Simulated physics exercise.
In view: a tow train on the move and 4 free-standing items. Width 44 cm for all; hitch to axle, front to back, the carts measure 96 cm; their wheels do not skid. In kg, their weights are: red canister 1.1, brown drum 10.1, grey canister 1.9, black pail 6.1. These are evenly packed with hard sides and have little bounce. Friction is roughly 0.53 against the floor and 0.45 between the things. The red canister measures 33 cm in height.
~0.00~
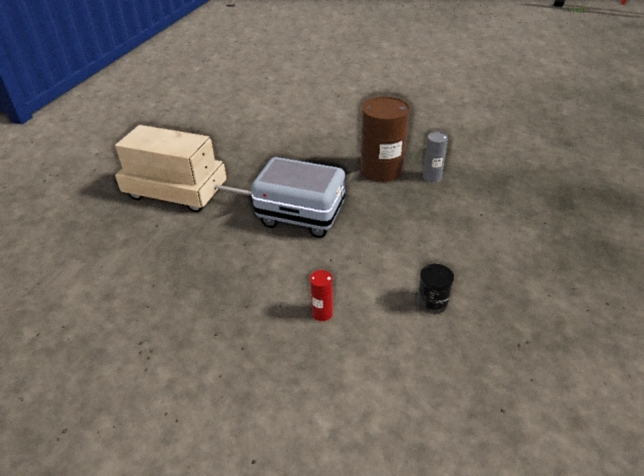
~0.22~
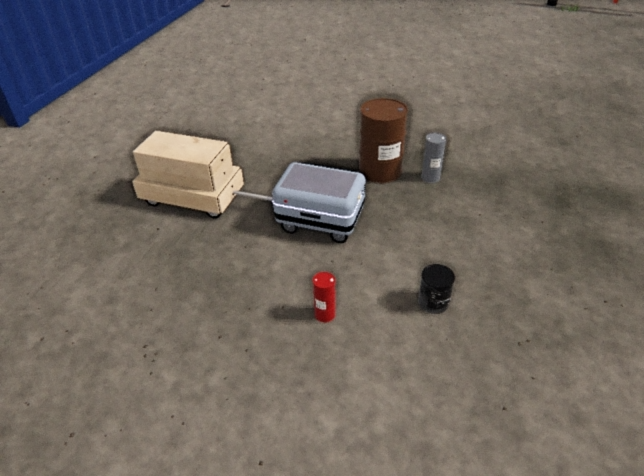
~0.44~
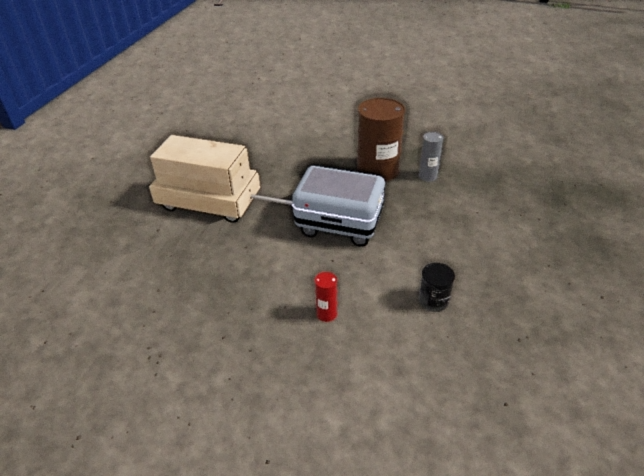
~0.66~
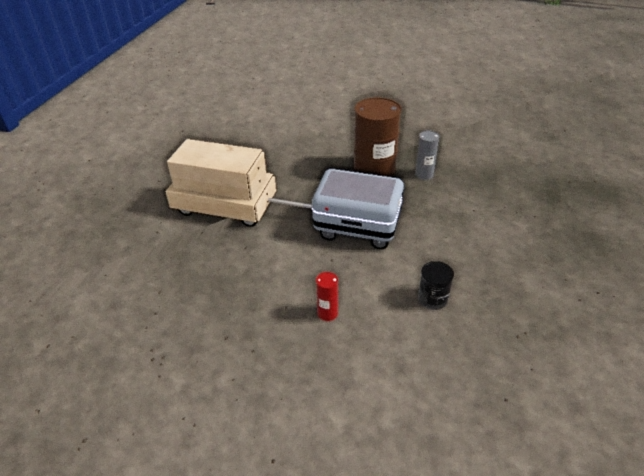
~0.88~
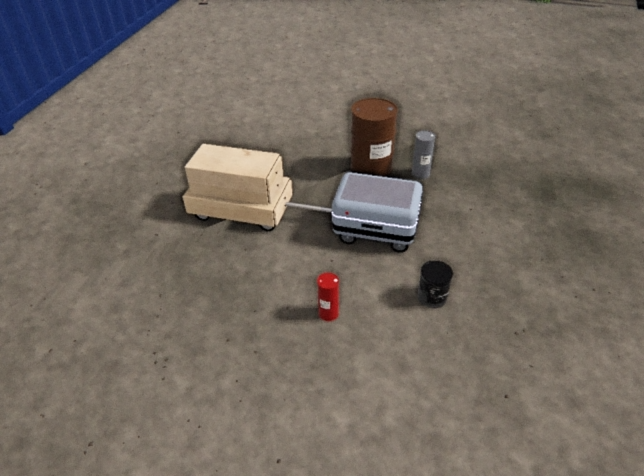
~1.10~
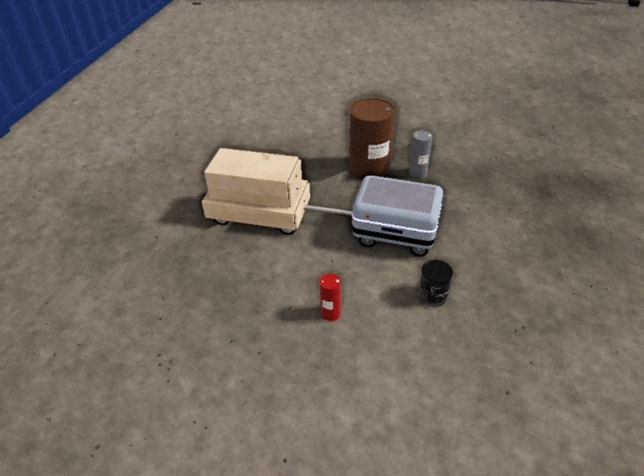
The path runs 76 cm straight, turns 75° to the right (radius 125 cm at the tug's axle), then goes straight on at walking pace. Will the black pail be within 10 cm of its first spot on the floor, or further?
It's out of range.
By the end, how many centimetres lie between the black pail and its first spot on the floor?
Roughly 38 centimetres.
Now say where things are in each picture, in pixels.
In the first frame, tug has run 0 cm; black pail (435, 289); red canister (322, 296).
In the second frame, tug has run 16 cm; grey canister (433, 158); red canister (324, 298).
In the third frame, tug has run 33 cm; brown drum (380, 141); grey canister (431, 157).
In the fourth frame, tug has run 49 cm; red canister (327, 297); brown drum (376, 140).
In the fifth frame, tug has run 65 cm; grey canister (423, 155); red canister (328, 297).
In the sixth frame, tug has run 81 cm; black pail (435, 284); brown drum (371, 140).
After 2.10 s, tug has run 155 cm.
After 3.30 s, tug has run 244 cm; black pail slid 19 cm near (438, 304).
After 4.60 s, tug has run 340 cm; black pail slid 37 cm near (431, 326).
At rest (6.2 s), not toppled but over 10 cm from the start, black pail; the other 3 in place, give or take 10 cm. Seen from the same camera at the end, black pail near (431, 326).
